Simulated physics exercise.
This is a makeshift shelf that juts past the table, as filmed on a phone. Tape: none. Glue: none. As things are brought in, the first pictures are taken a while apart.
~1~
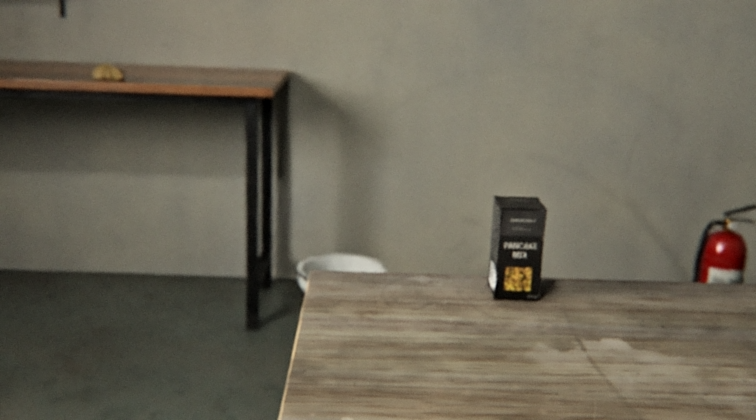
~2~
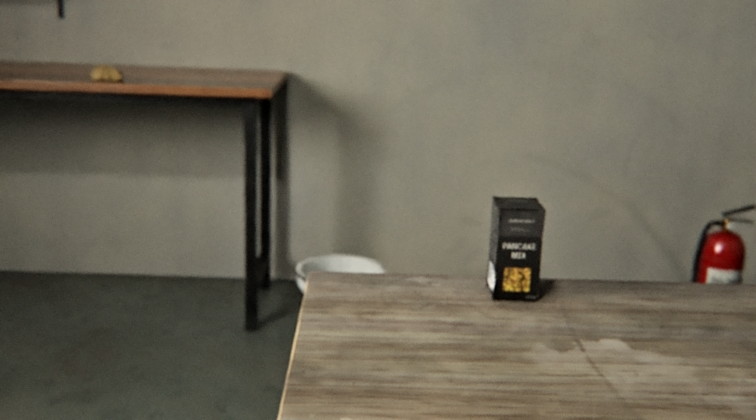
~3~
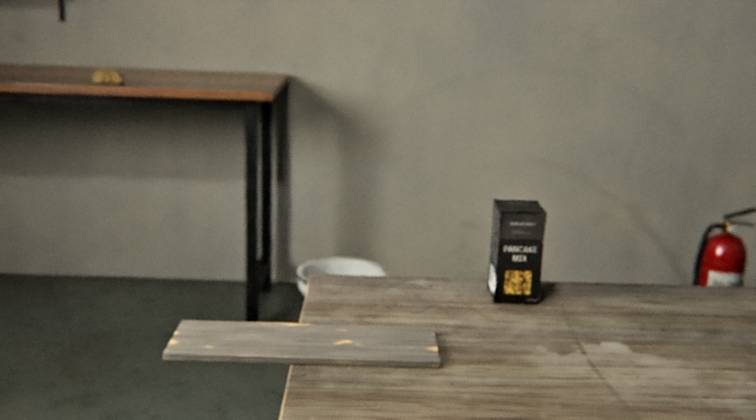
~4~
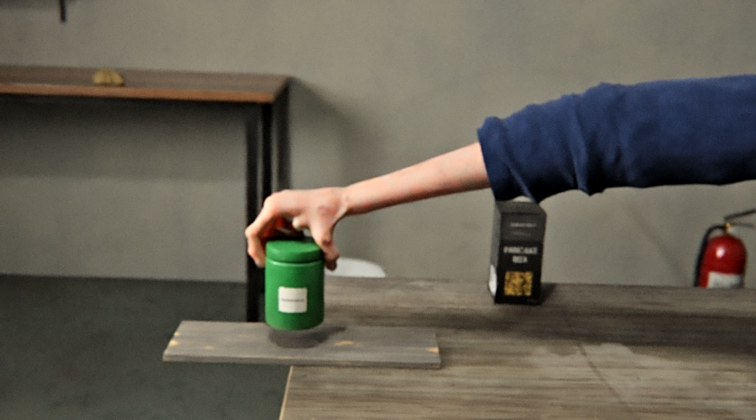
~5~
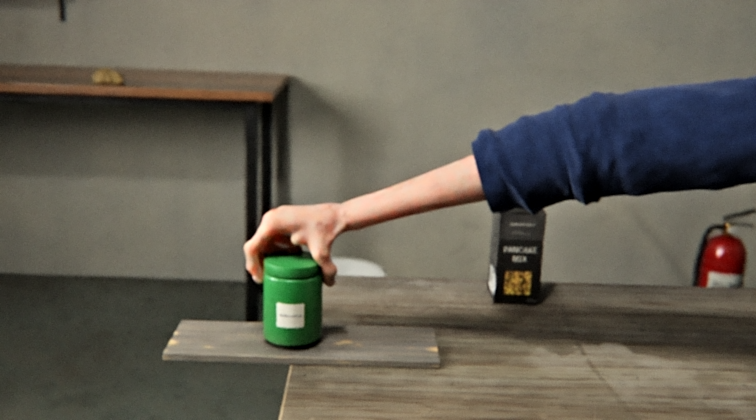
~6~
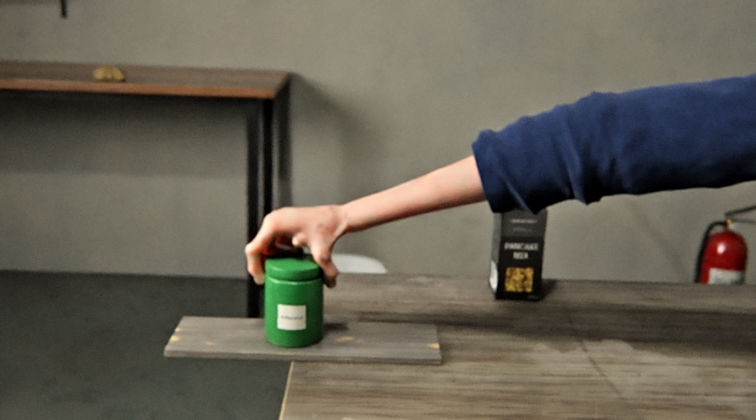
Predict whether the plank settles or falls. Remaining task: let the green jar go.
Remains on the table.
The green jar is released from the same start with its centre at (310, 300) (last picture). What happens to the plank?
After that it stays where it is.
Then, 0.30 s on from there, no change.
Then, 0.70 s on from there, green jar resting near (294, 299).
In the end, all 3 unmoved. At the end, from the last picture's camera, green jar near (294, 299). The plank keeps its balance.
